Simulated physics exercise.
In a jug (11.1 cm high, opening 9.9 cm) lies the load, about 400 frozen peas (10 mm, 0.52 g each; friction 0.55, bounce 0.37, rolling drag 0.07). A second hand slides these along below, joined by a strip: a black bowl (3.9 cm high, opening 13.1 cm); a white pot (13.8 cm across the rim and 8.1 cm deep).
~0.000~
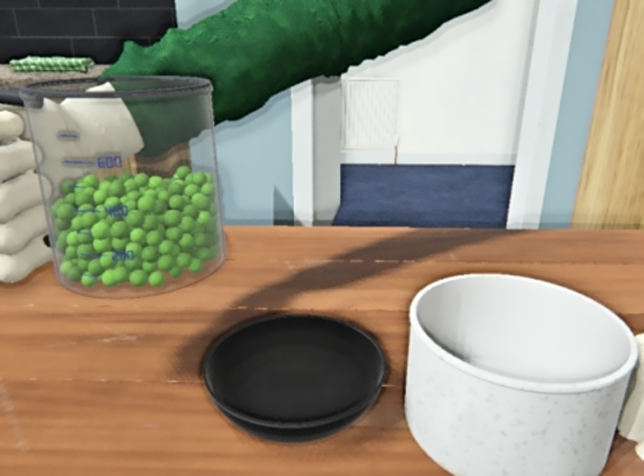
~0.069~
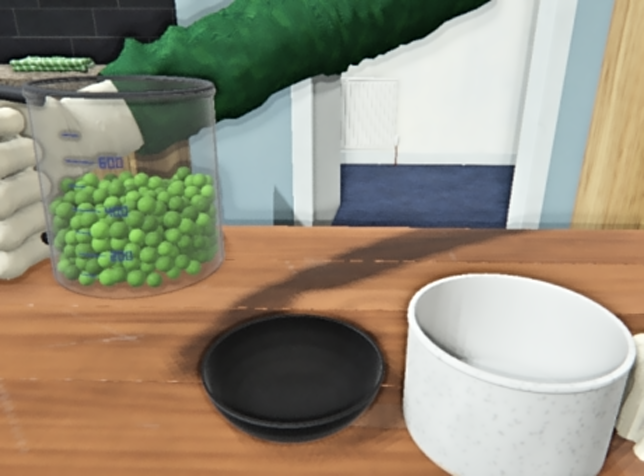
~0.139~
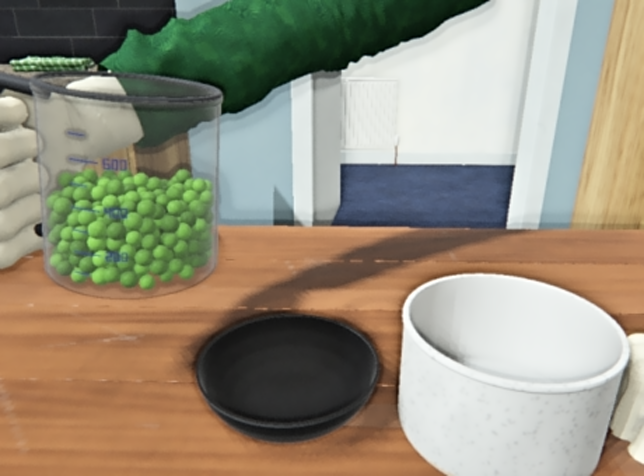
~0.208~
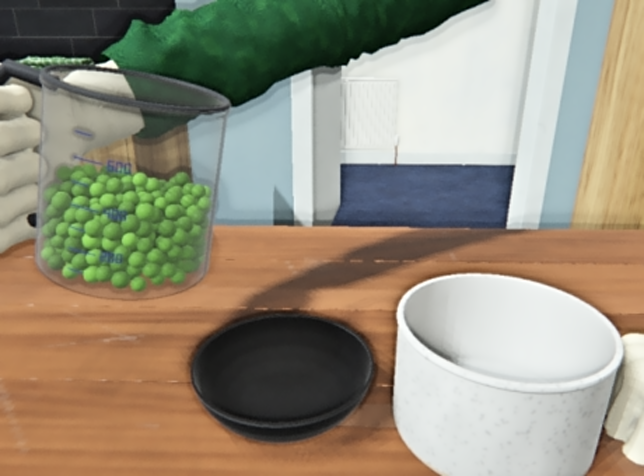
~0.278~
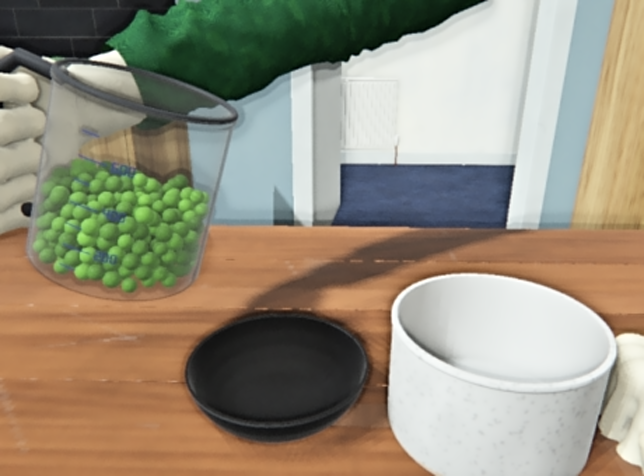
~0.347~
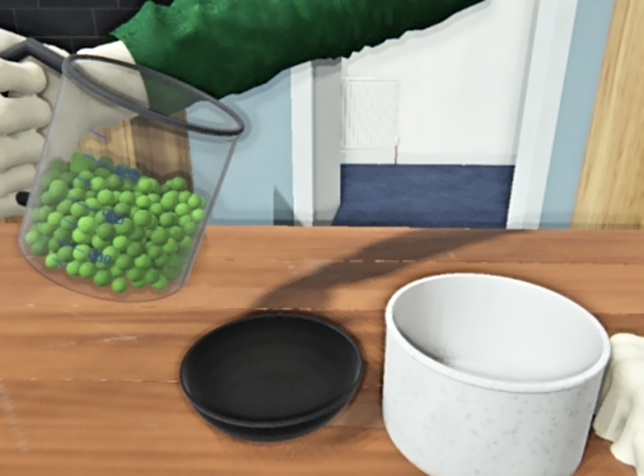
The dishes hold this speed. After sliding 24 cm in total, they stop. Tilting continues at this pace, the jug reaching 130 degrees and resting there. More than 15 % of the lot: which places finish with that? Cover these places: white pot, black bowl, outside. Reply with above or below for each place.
White pot: Below, black bowl: Above, outside: Above.
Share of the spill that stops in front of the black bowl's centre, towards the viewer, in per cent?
It works out to around 60 in a hundred.
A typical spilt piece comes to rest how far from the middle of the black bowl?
20 cm.
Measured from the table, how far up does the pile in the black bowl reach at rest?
I'd say somewhere near 5.0 centimetres up.
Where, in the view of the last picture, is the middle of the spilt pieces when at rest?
Spill centre, last frame: Approx. (182, 447).
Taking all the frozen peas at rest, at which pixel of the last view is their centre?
At about (33, 392).
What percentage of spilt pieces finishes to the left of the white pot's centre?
Near 40 in a hundred.
After 1.65 s, tilt 130 degrees; black bowl 40 %, outside 20 %, jug 25 %, in the air 15 %; middle of all pieces on or above the table near (203, 340).
After 2.74 s, tilt 130 degrees; black bowl 55 %, outside 45 %; middle of all pieces on or above the table near (157, 395).
After 3.74 s, tilt 130 degrees; black bowl 55 %, outside 45 %; middle of all pieces on or above the table near (106, 394).
After 4.69 s, tilt 130 degrees; black bowl 55 %, outside 45 %; middle of all pieces on or above the table near (78, 394).
In the end, at 4.9 s, black bowl 55 %, outside 45 %, jug 0 %, white pot 0 %.
